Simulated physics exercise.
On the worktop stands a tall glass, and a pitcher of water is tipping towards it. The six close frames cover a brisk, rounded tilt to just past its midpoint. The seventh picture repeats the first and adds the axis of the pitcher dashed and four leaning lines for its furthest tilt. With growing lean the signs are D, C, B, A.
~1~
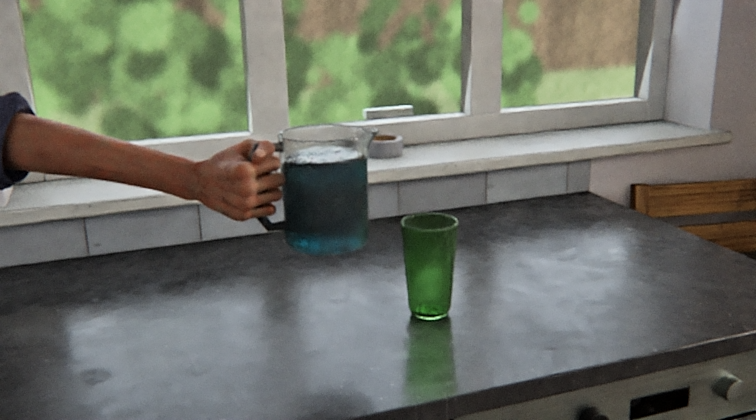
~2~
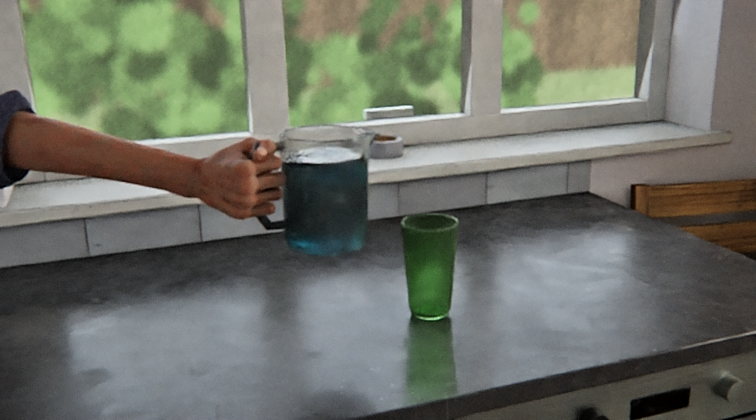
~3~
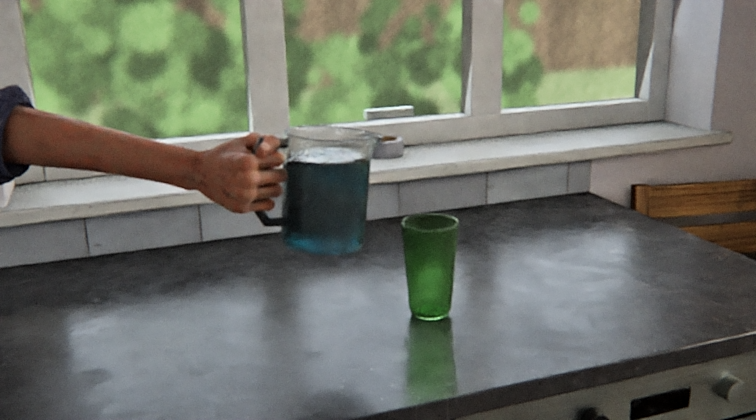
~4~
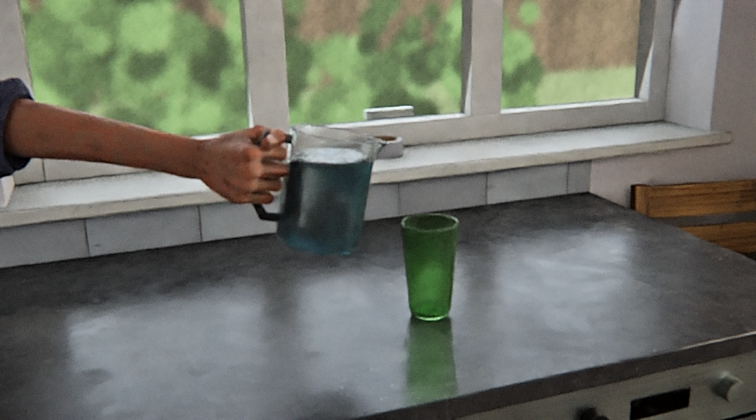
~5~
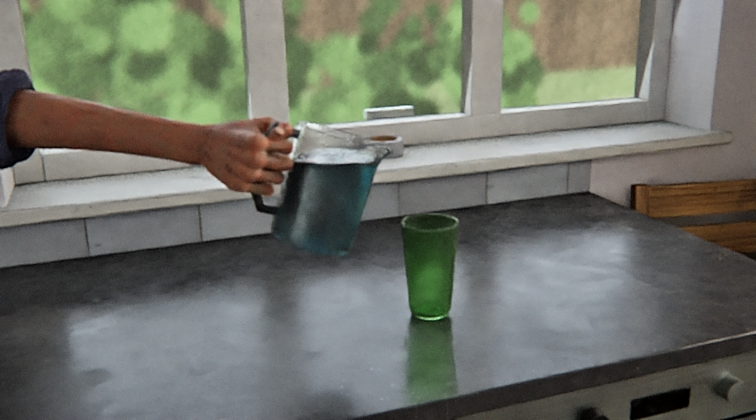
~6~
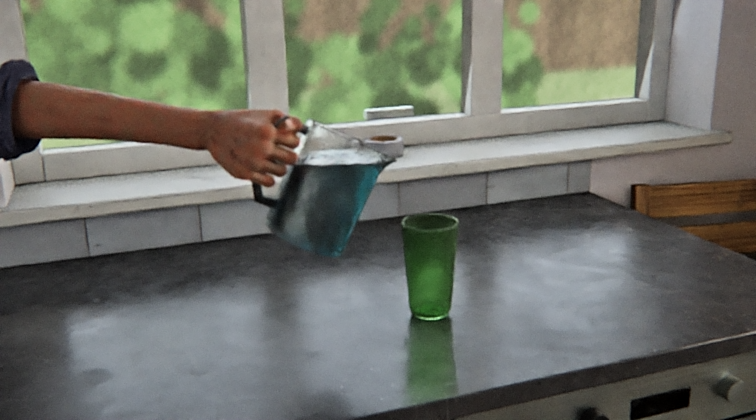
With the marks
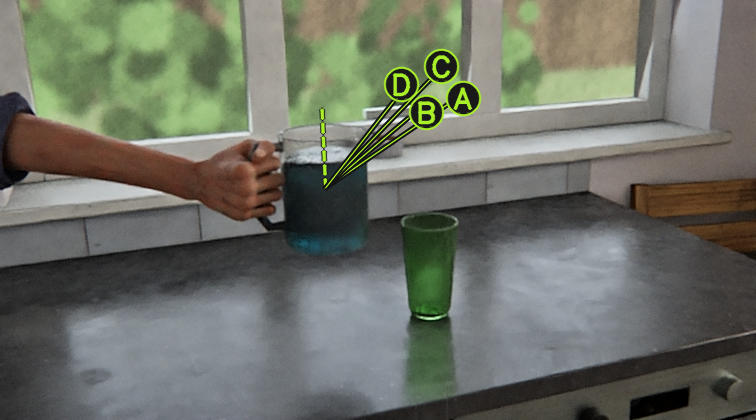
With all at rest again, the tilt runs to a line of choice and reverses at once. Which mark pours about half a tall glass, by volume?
B.
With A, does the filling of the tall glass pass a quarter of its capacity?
Yes, clearly.
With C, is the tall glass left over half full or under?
Under.
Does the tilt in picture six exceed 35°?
No, it does not.
In lime, A at (447, 104); B at (408, 117); C at (430, 79); D at (393, 101).
With A, the tall glass ends with about 68 % of what it can hold.
With B, the tall glass ends with about 49 % of what it can hold.
With C, the tall glass ends with about 35 % of what it can hold.
With D, the tall glass ends with about 23 % of what it can hold.
